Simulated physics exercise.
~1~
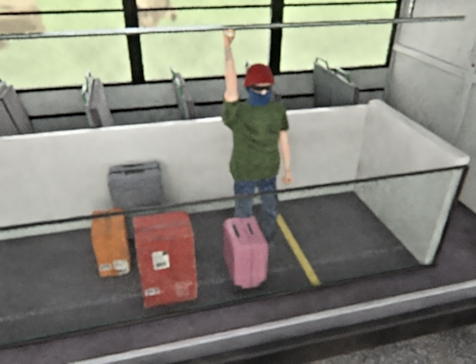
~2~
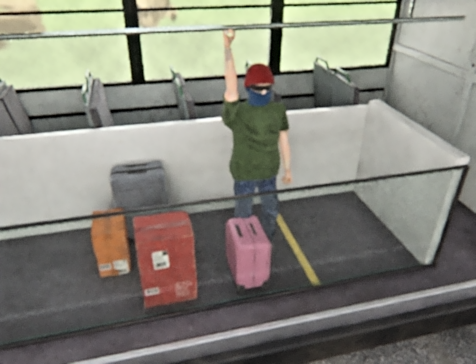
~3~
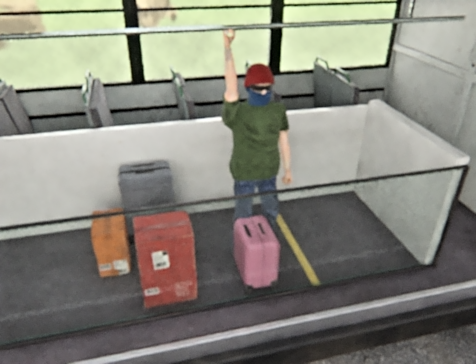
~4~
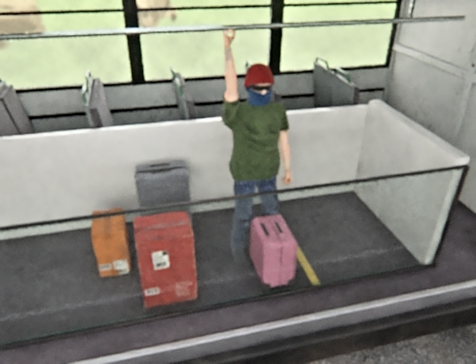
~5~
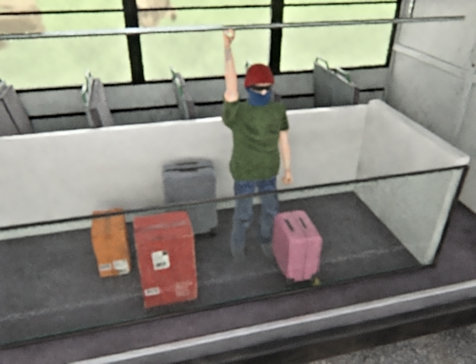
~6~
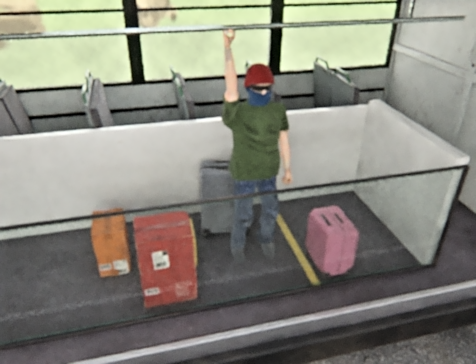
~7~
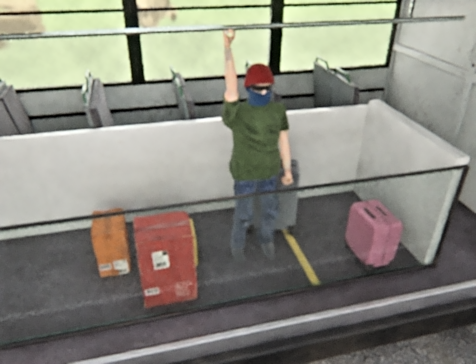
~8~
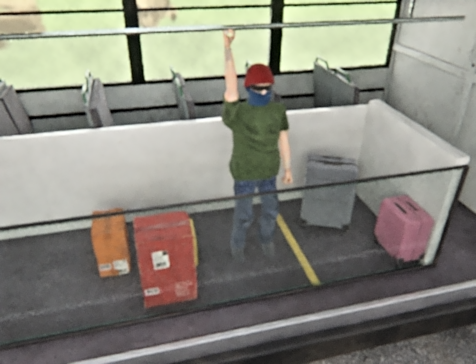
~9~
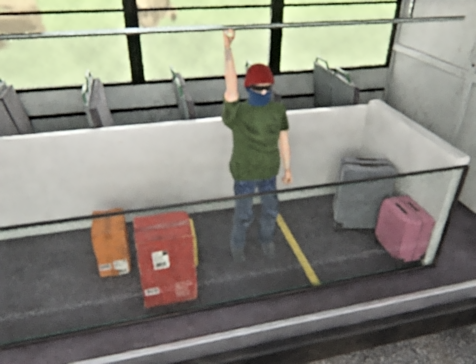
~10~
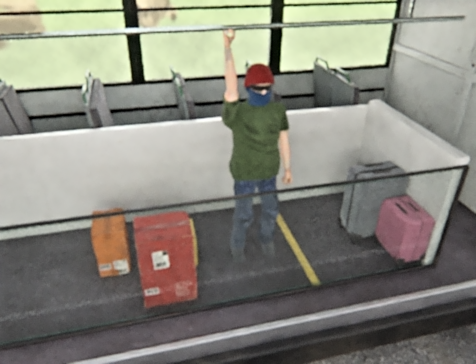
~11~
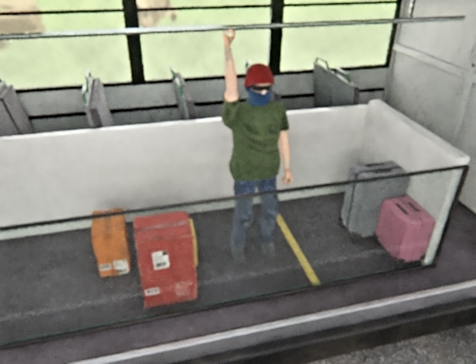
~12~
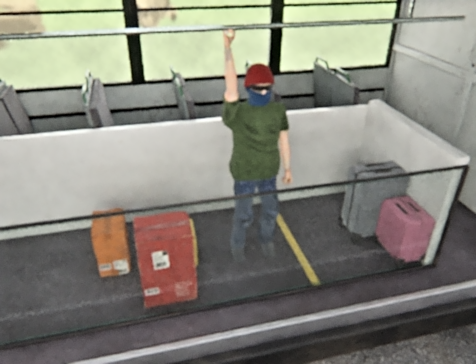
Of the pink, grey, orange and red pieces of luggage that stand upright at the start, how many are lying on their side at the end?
None of them are lying on their side. The pink, grey, orange and red pieces all remain upright at the end.
